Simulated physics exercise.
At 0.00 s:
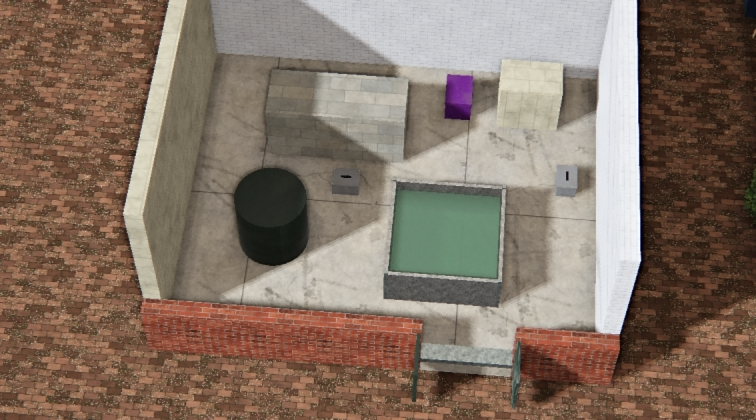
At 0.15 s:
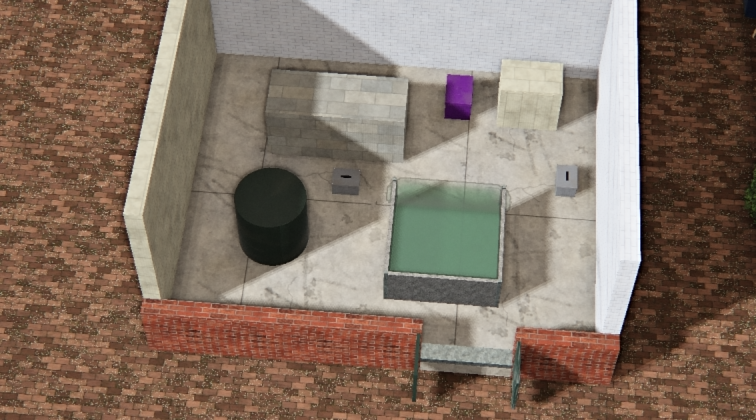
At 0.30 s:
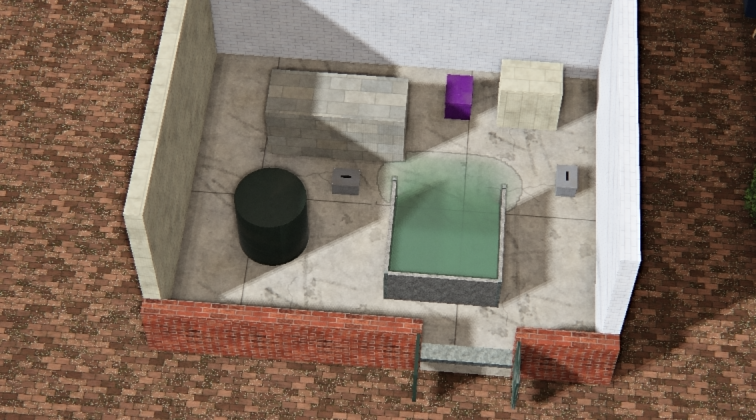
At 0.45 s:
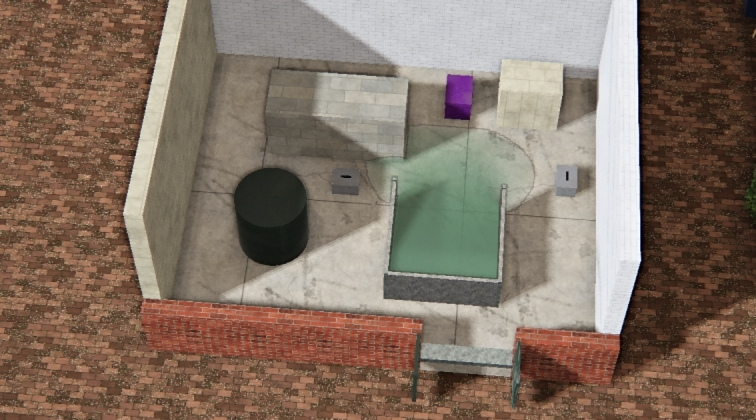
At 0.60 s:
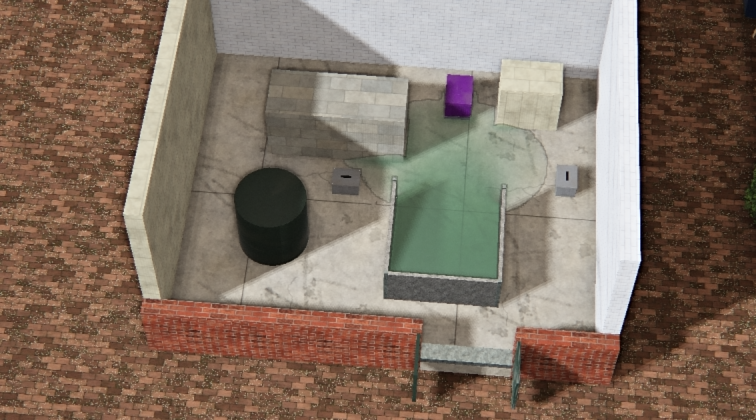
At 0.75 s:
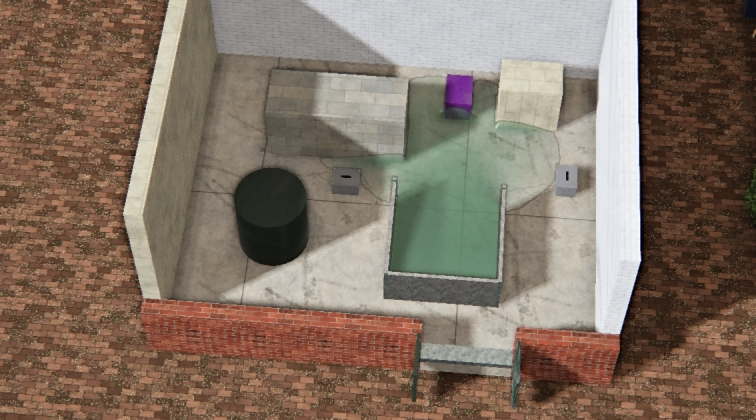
Green water poured out of a square tank when its back wall gave way, spreading across the walled yard's floor toward the back and around the purple chest, while the boxes stayed put.
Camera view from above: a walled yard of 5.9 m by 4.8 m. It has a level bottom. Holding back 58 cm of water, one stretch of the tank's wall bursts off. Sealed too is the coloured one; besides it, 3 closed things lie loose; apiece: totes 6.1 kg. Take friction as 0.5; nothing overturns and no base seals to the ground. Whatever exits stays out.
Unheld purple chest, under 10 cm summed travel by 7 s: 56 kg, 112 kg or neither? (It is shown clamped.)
My guess is it takes the heavier one.
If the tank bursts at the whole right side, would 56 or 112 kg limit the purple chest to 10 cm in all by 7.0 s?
Then, in short, the smaller is plenty.
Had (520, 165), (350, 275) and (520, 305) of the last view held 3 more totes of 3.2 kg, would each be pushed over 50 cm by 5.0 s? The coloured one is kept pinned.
In that order: Farther, then not as far, then not as far.
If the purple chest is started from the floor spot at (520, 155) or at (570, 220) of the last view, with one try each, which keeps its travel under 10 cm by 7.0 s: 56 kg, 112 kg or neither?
In that order: Either load holds; either load holds.
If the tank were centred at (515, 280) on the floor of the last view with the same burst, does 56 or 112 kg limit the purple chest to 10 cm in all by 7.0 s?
For that case: Heavier one only.
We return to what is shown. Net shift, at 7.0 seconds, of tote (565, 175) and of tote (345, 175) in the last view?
250 cm and 40 cm.
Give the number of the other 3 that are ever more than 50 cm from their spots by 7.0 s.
By my tally, 2.
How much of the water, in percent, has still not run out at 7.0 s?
Roughly 98 percent.
After 1.4 s the purple chest would be 18 cm from its start with 56 kg and 0 cm from its start with 112 kg; 13 cm of water round it then.
After 3.1 s the purple chest would be 14 cm from its start with 56 kg and 0 cm from its start with 112 kg; 15 cm of water round it then.
After 4.9 s the purple chest would be 14 cm from its start with 56 kg and 0 cm from its start with 112 kg; 8 cm of water round it then.
After 7.0 s the purple chest would be 14 cm from its start with 56 kg and 0 cm from its start with 112 kg; 5 cm of water round it then.
